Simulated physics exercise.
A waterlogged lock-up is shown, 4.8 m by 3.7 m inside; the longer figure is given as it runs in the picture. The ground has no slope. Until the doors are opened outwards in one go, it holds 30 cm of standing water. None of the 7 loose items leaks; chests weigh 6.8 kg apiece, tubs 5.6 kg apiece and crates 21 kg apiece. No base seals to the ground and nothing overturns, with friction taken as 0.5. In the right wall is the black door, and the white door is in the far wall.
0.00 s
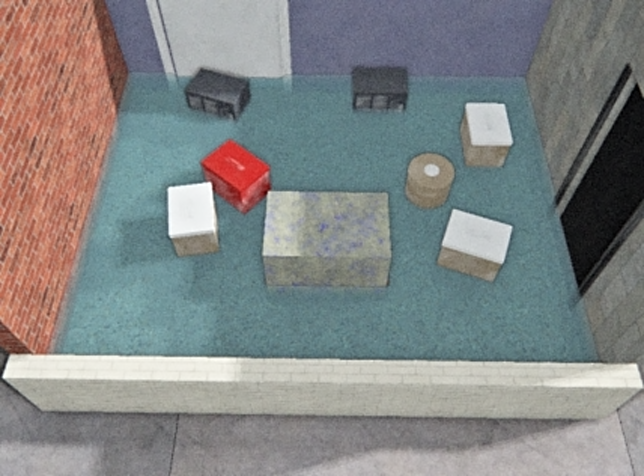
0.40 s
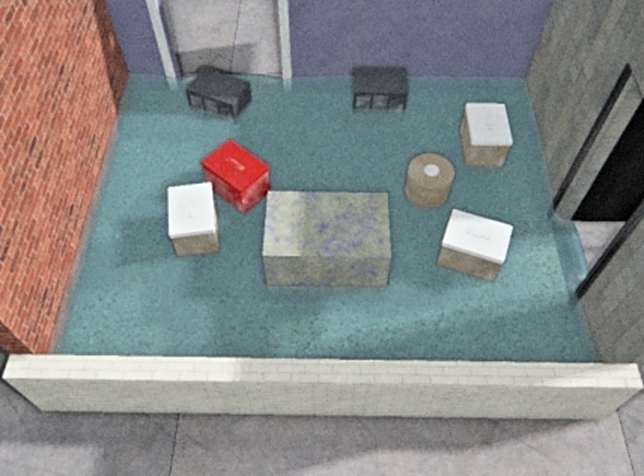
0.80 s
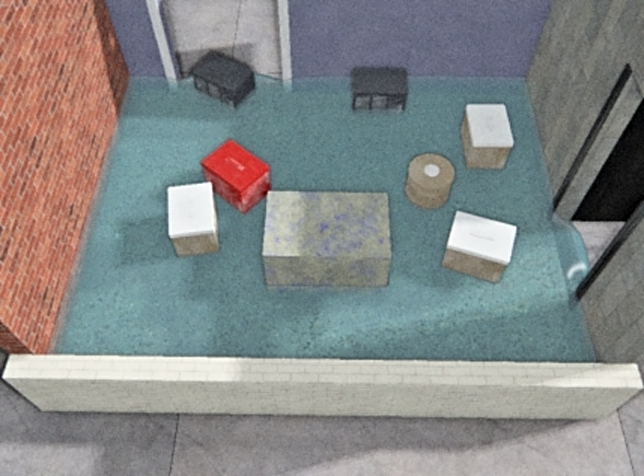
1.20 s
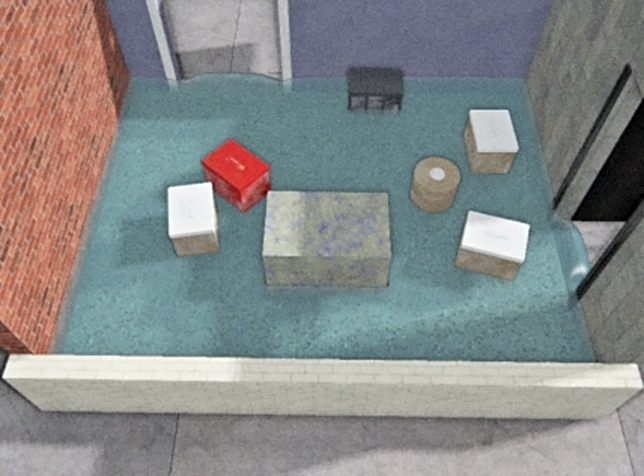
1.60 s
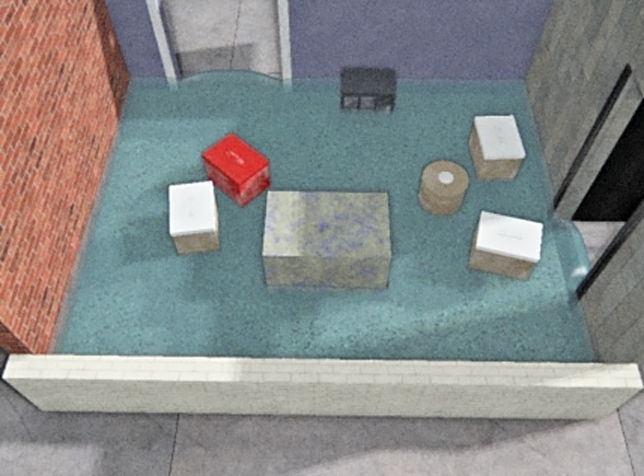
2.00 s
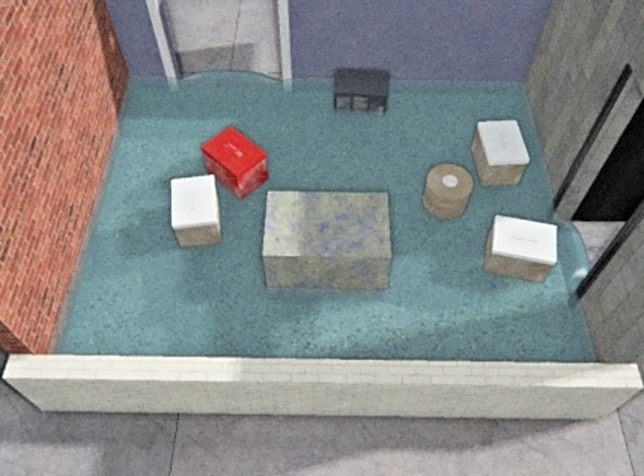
In a flooded lock-up, chests, tubs and crates sit in still water around a large speckled block as the white door and the black door open. A dark item by the far doorway drifts out through it, then the remaining dark one slides left while the pale-topped ones at right edge rightward.
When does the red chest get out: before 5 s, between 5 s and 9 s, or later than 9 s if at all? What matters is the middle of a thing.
It is washed away during the span of the two times.
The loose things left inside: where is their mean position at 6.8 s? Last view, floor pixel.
About (294, 144).
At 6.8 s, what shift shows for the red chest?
Some 200 cm from the start.
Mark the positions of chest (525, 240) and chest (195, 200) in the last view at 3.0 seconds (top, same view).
First near (581, 239), second near (200, 175).
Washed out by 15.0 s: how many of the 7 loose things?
The answer is 7.
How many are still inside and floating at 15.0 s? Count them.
I get 0.
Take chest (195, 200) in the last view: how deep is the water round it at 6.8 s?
Roughly 17 cm.
After 3.0 s the red chest is near (235, 132), 0.5 m from its start, afloat; 1 of 7 are out; 6 afloat.
After 6.8 s the red chest is near (214, 54), 1.9 m from its start, afloat; 3 of 7 are out; 4 afloat.
After 11.0 s the red chest has gone out (at 6.9 s); 7 of 7 are out; 0 afloat.
After 15.0 s the red chest has gone out (at 6.9 s); 7 of 7 are out; 0 afloat.
